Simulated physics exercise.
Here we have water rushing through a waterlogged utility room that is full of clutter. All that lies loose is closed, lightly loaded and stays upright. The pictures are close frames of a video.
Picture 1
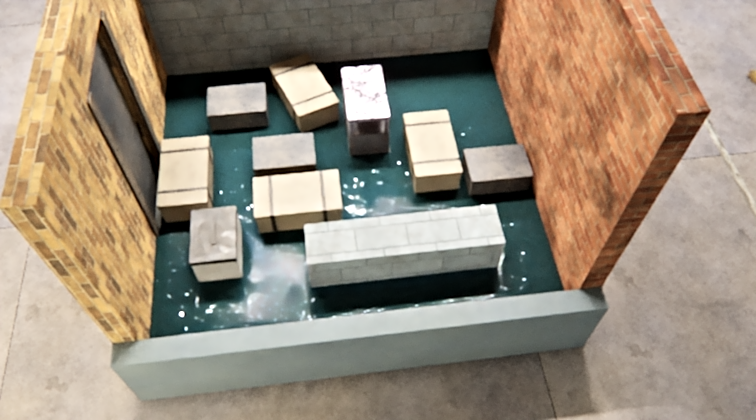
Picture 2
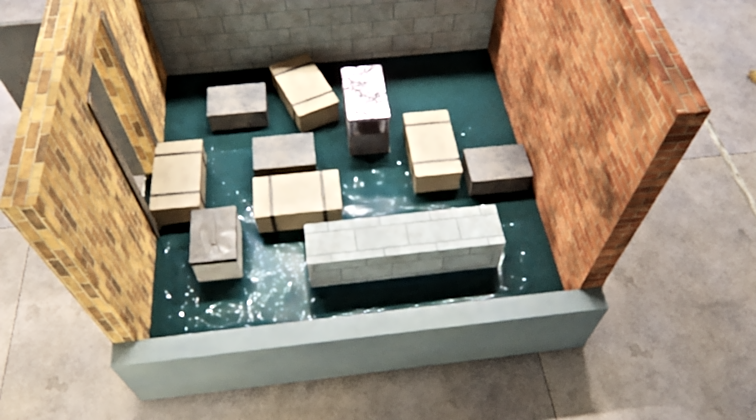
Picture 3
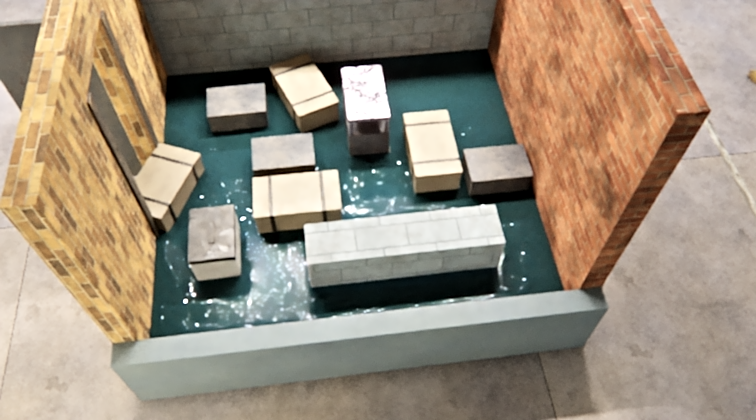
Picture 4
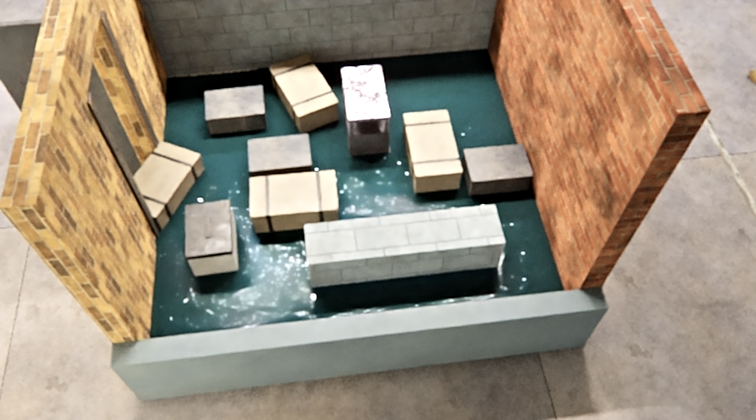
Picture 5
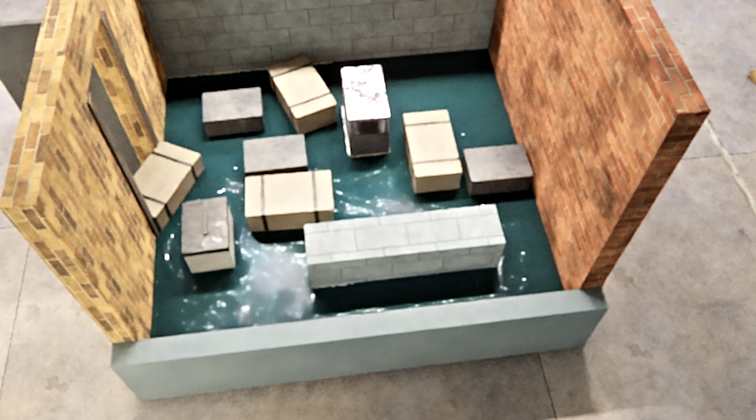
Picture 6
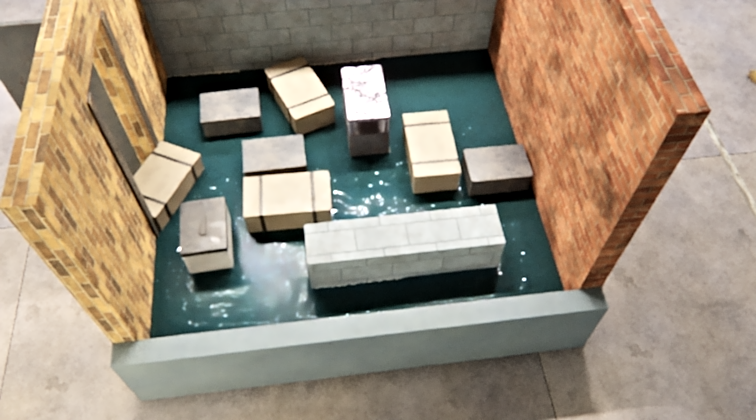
A pale box on the left drifted toward the yellow brick wall and turned beside the opening there, then several other boxes shifted slightly left as water rippled around them.
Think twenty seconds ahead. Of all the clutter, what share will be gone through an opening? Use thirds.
It is not even a third.
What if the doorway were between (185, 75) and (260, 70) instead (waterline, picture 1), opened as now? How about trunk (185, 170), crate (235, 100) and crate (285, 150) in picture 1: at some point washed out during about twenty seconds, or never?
One after the other: No, through, still in.
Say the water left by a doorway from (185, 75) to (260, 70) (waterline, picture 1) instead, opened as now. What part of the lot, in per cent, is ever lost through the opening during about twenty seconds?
About 10 per cent.
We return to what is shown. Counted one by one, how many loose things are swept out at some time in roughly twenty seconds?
0 of them.
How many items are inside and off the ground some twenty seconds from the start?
It comes to 7.
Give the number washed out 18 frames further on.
0 of them.
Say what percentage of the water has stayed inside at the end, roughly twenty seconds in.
Roughly 90 per cent.
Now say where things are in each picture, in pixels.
In the first picture, a trunk at (184, 170) floats; a chest at (213, 234), afloat; 0 of 8 have shifted.
In the second picture, a trunk at (176, 173), afloat, close to its start; a chest at (213, 234) floats; 1 of 8 have shifted.
In the third picture, a trunk at (160, 179), on the bottom, close to its start; a chest at (211, 233), afloat; 1 of 8 have shifted.
In the fourth picture, a trunk at (158, 178), on the bottom, close to its start; a chest at (208, 228), afloat, close to its start; 2 of 8 have shifted.
In the fifth picture, a trunk at (158, 178) rests on the ground, close to its start; a chest at (205, 225) floats, close to its start; 5 of 8 have shifted.
In the sixth picture, a trunk at (158, 178) rests on the ground, close to its start; a chest at (203, 225) floats, close to its start; 6 of 8 have shifted.
A moment on, 0 of 8 are out; 7 afloat.
Next, 0 of 8 are out; 7 afloat.
Later, 0 of 8 are out; 7 afloat.
In the end, 0 of 8 are out; 7 afloat.
